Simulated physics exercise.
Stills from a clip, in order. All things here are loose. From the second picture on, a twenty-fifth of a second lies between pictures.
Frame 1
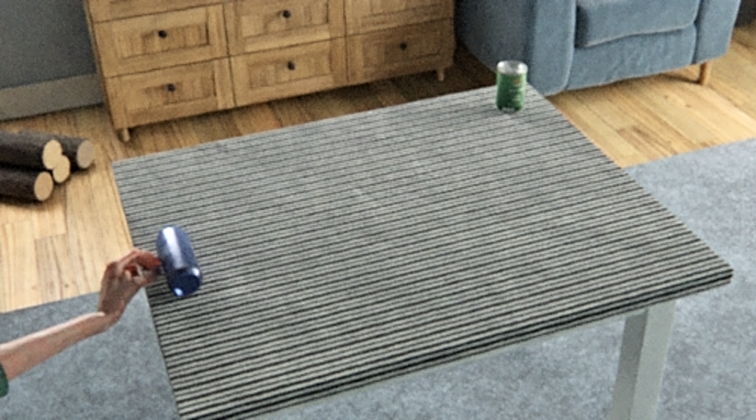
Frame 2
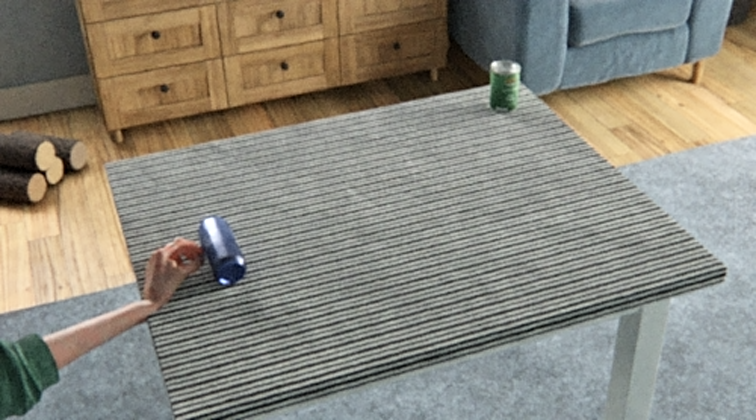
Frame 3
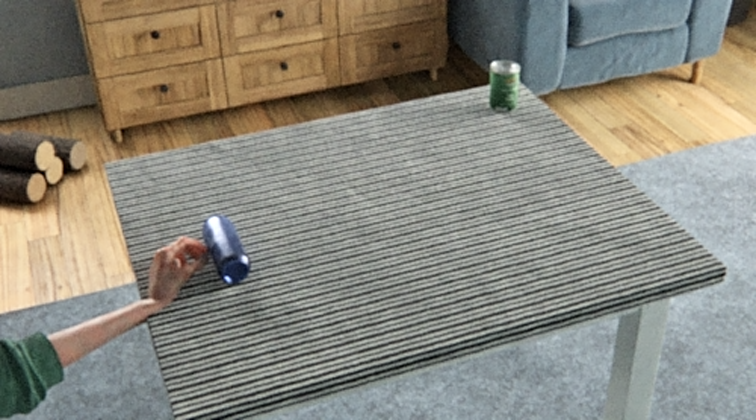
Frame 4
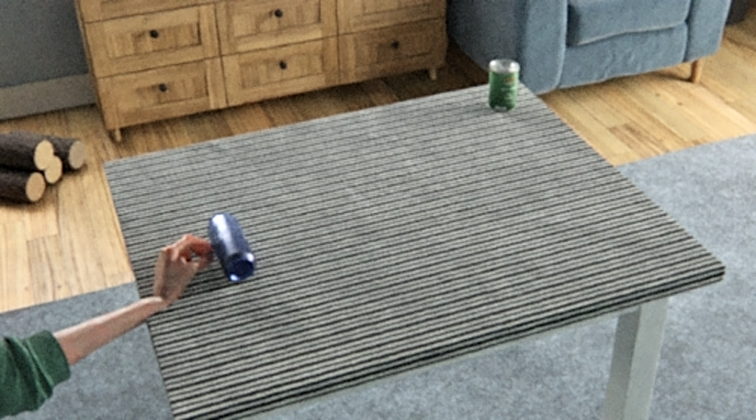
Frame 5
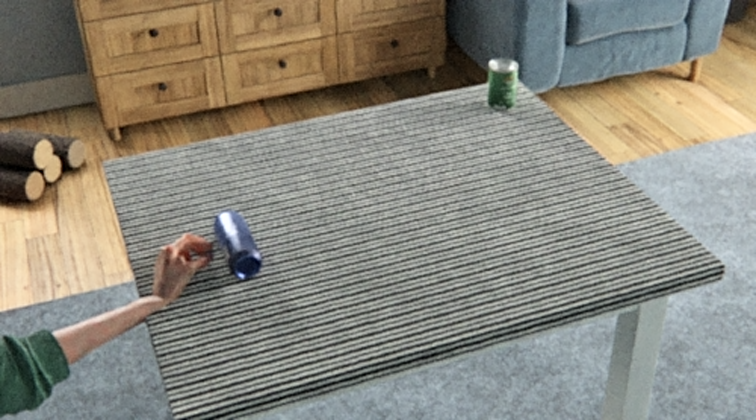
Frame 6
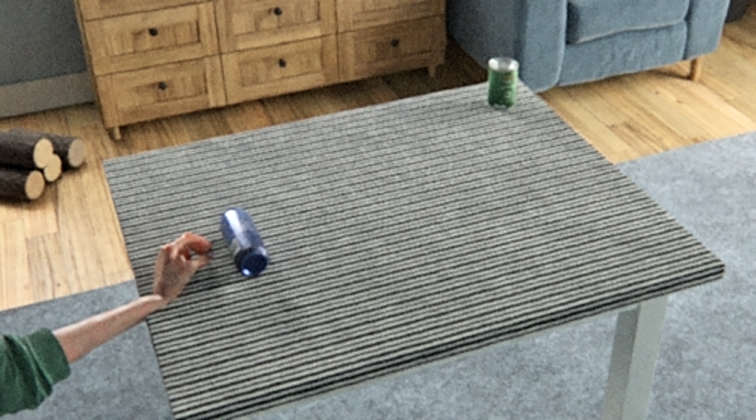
A blue can moves right with a hand over a striped table, then drifts slightly away.
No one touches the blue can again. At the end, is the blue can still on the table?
Yes.
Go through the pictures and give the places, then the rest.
Under the hand; blue can (179, 261), in the first frame.
Under the hand; blue can (222, 250), in the second frame.
Under the hand; blue can (226, 249), in the third frame.
Blue can (231, 247), in the fourth frame.
Blue can (238, 244), in the fifth frame.
Blue can (244, 242) moved a little, in the sixth frame.
Then, 0.10 s later than the last frame, blue can moved about its own width near (259, 238).
Then, 0.30 s later than the last frame, blue can moved about its own width near (283, 232).
Then, 0.60 s later than the last frame, blue can moved well along near (306, 227).
When it is over, moved from the start, blue can. End places, in pixels of the last picture, blue can near (312, 226).
